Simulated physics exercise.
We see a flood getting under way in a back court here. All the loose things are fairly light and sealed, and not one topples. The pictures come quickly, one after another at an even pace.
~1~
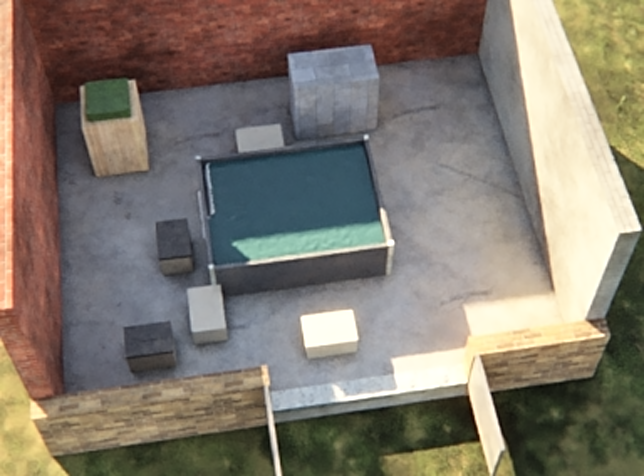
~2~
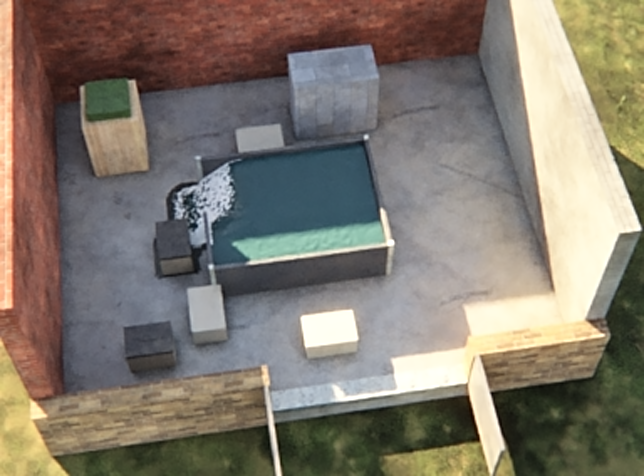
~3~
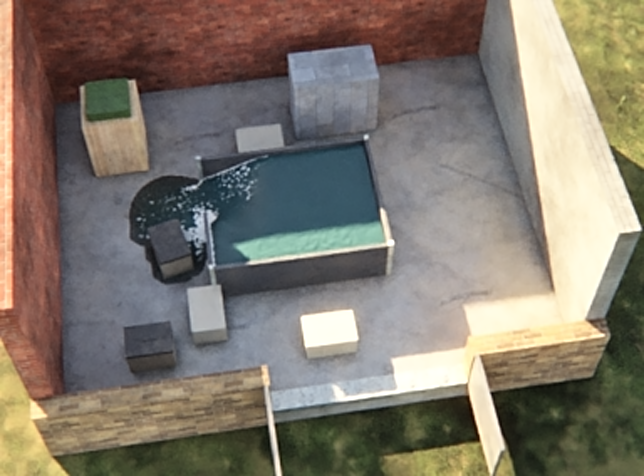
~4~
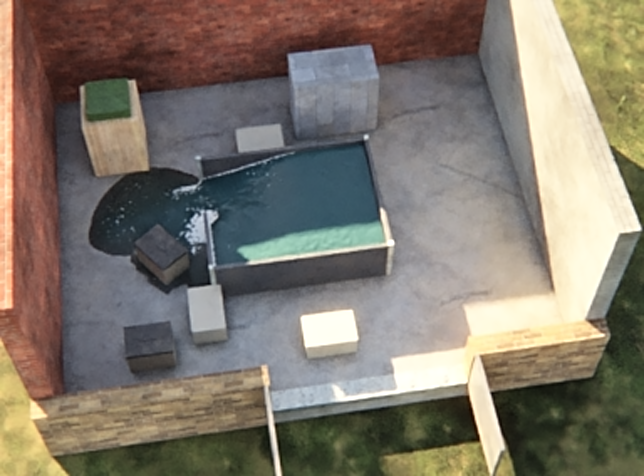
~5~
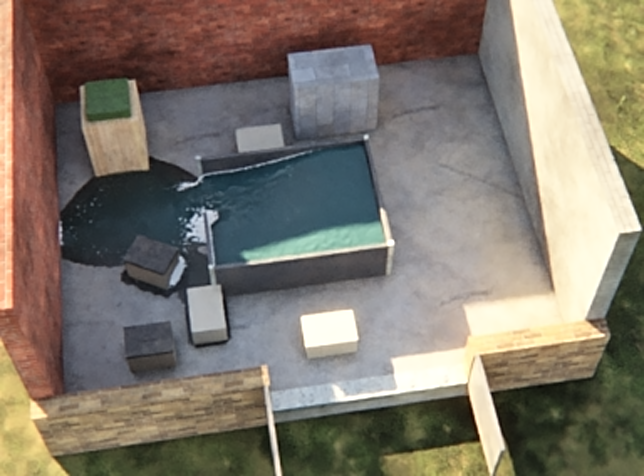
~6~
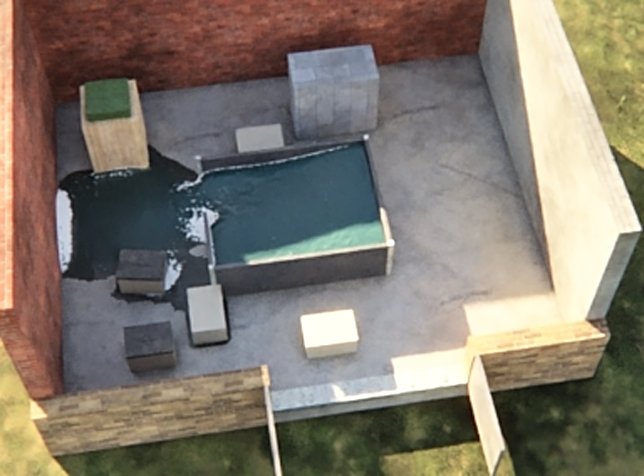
The clip shows a walled court where water pours from the left side of a raised tank and spreads across the paving to the left wall, while a dark box beside the tank turns and shifts slightly left and toward the viewer.
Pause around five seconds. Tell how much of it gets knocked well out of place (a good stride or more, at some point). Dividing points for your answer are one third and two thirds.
Answer: A share of two thirds or more.
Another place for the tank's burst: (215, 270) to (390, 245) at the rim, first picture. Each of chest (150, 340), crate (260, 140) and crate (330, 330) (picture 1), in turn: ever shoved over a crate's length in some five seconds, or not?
In turn: Cleared that distance, stayed short, cleared that distance.
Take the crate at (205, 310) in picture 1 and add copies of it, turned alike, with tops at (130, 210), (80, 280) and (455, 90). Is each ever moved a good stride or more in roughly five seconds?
Here's how it goes: Sent far off, sent far off, and lastly never gets far.
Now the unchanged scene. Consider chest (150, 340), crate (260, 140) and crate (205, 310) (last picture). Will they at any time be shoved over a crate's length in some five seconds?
Going through them in order: First got well clear, second kept nearby, third got well clear.
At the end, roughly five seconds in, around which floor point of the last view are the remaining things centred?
Roughly at (305, 288).
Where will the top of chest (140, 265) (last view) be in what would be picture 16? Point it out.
At about (132, 292).
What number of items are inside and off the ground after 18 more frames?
I count 2.
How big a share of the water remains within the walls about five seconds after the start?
I'd put it near 98 per cent.
A moment on, 1 of 5 are well off their spots; 0 afloat.
Next, 1 of 5 are well off their spots; 0 afloat.
Later, 2 of 5 are well off their spots; 2 afloat.
In the end, 4 of 5 are well off their spots, and 4 have been at some point; 3 afloat.
